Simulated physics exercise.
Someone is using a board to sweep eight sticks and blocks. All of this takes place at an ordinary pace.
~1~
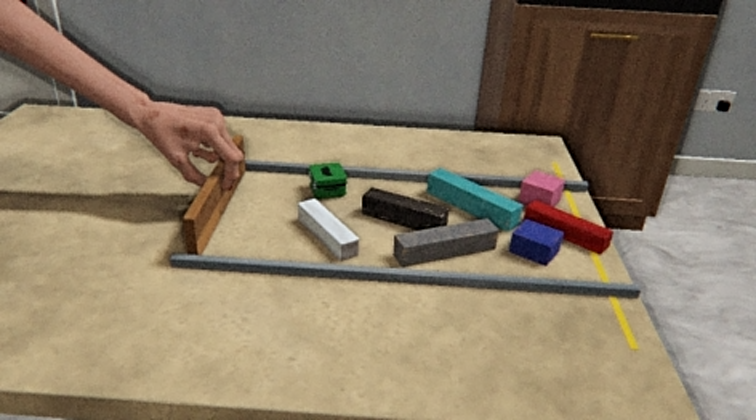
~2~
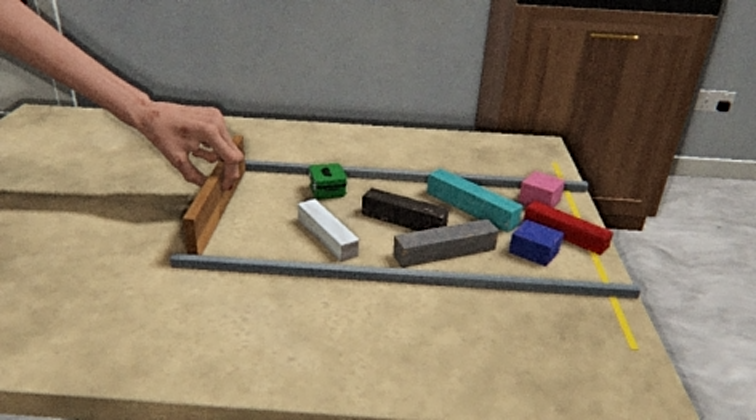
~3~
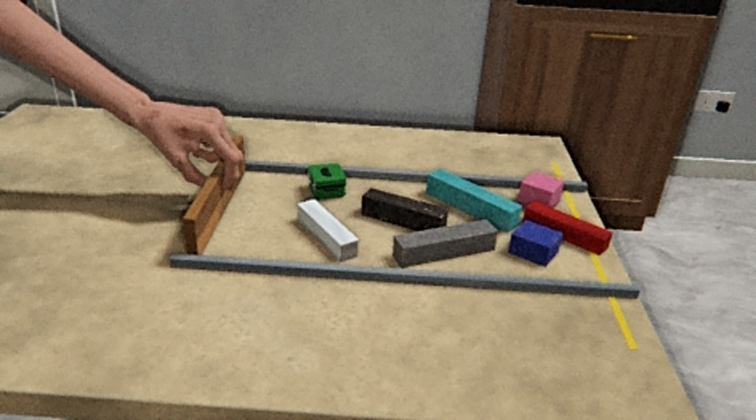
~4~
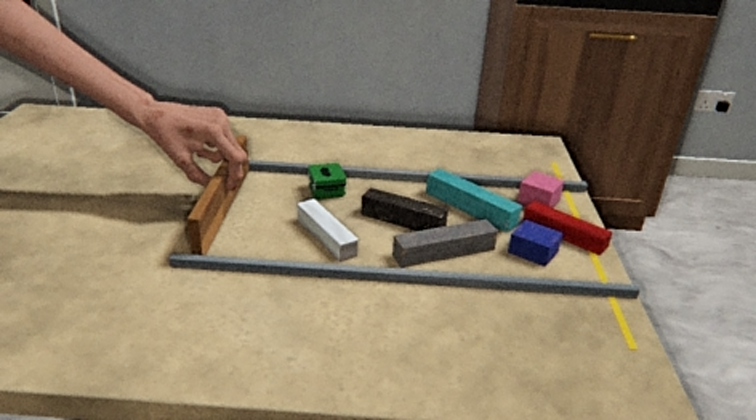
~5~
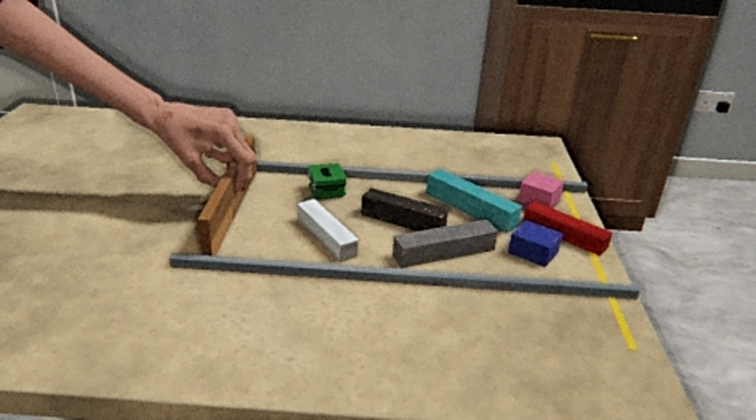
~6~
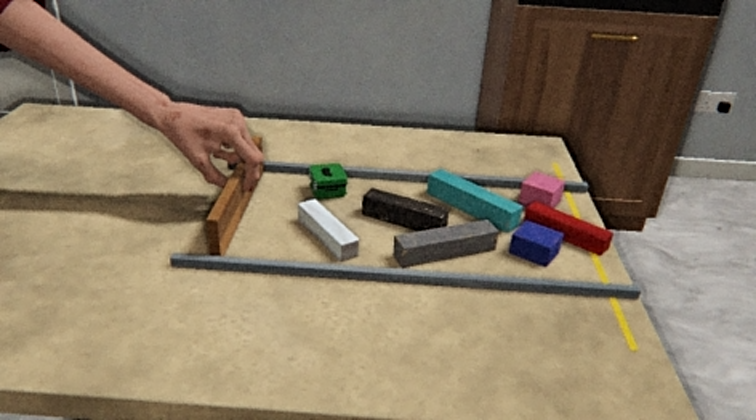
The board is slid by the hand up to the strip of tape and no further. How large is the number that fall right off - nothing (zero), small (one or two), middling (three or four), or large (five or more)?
Large - five or more.
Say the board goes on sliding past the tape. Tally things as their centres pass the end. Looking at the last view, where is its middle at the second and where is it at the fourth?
The first one at (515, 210), the next at (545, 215).
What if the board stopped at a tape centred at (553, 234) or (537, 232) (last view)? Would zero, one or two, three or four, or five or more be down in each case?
Taking the two tapes in that order, the answers are more than four and either three or four.
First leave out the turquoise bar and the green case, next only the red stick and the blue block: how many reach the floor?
That gives 4 for the first pair taken away and 4 for the second.
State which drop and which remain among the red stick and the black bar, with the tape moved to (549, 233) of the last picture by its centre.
Red stick: Is gone, black bar: Is still there.
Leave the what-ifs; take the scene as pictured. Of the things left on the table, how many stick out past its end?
The count is 1.
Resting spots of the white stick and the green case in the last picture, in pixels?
In the last picture they sit at about (608, 252) and about (590, 198).
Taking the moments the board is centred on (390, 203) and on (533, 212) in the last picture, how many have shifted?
At first I count 4, and then 8.
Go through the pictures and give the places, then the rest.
The first frame shows red stick (567, 227); pink block (542, 191); blue block (536, 242); board (219, 191); tape (585, 235).
The second frame shows pink block (541, 192); black bar (405, 211).
The third frame shows blue block (535, 243); board (219, 191).
The fourth frame shows red stick (566, 227); grey bar (445, 243).
The fifth frame shows pink block (541, 192); green case (327, 182).
The sixth frame shows red stick (567, 227); pink block (542, 192); blue block (536, 244); board (239, 192); tape (585, 236).
A little later, none off yet; red stick at rest near (567, 227); pink block at rest near (542, 192); blue block at rest near (536, 244).
Next, none off yet; red stick at rest near (569, 227); pink block at rest near (542, 192); blue block shifted a little near (559, 250).
Later still, none off yet; red stick tilted well over near (625, 236); pink block shifted about its own width near (590, 191); blue block tilted a little near (639, 270).
When it is over, the number that fall off is five or more; down, black bar, grey bar, turquoise bar, blue block, pink block and red stick.
